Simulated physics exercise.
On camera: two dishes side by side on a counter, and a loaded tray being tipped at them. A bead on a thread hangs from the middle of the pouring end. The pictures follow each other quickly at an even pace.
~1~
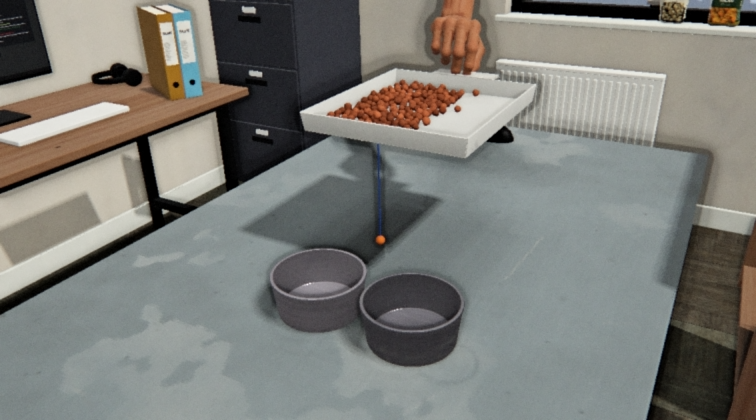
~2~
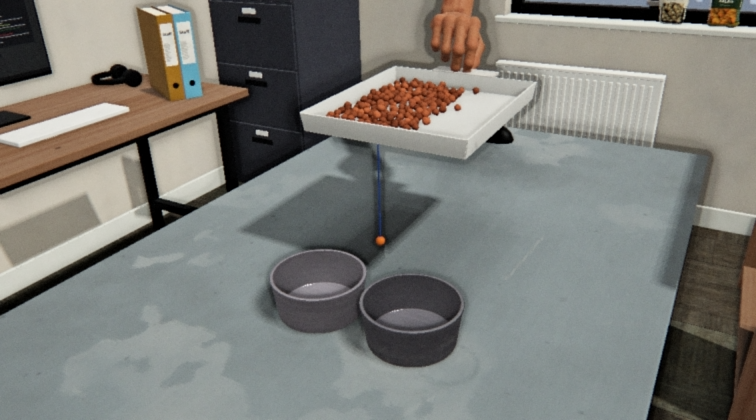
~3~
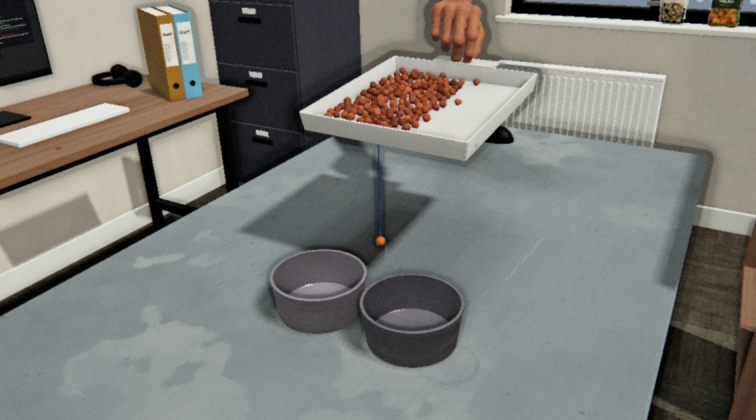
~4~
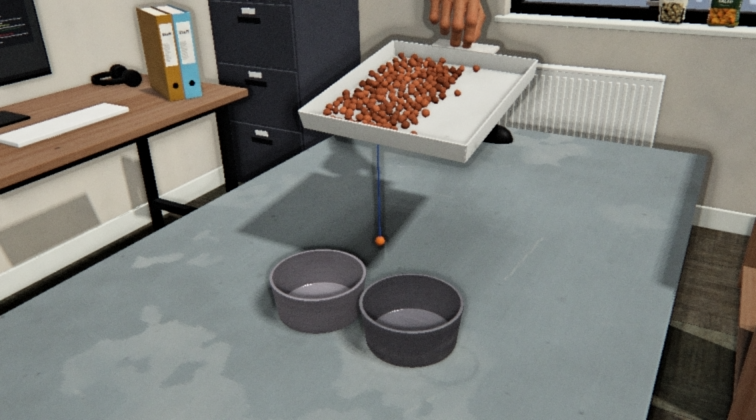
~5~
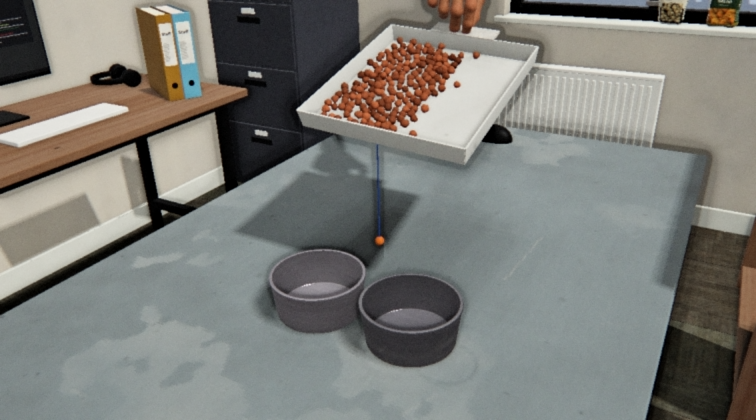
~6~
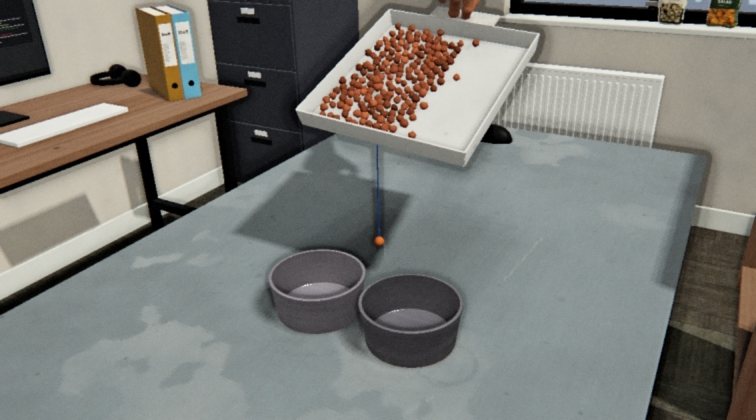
Office table with two dark dishes and a hanging orange bead, a hand steadily tilting a white tray of reddish-brown pellets above.
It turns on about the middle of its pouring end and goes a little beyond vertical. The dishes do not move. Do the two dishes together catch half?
The two hold more than half of the load.
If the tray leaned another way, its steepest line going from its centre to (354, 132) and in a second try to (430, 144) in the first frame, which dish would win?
At the first place the dish on the left, at the second the right dish.
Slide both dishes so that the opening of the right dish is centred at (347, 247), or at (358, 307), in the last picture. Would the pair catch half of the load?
The first try: Not half. The second: Below a half.
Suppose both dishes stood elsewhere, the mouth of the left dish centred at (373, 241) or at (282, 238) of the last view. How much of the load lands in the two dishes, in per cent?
In turn 20 and 20 in a hundred.
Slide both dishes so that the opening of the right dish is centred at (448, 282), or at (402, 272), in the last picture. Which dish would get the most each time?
First the right-hand dish, then the right one.
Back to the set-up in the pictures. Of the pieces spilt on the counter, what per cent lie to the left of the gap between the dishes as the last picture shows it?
About 20 per cent.
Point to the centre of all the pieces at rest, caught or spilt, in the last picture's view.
At about (395, 324).
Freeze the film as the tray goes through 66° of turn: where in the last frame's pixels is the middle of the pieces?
At about (392, 107).
Just after the last frame, tray tipped steeply; almost all on the tray; just a few in the air.
A moment on, tray tipped past a quarter turn; almost all on the tray; just a few in the right dish; just a few outside both; about a tenth in the air.
Further on, tray tipped past a quarter turn; roughly half in the right dish; roughly a quarter in the left dish; roughly a third outside both.
When it is over, tray tipped past a quarter turn; roughly half in the right dish; roughly a quarter in the left dish; roughly a third outside both.
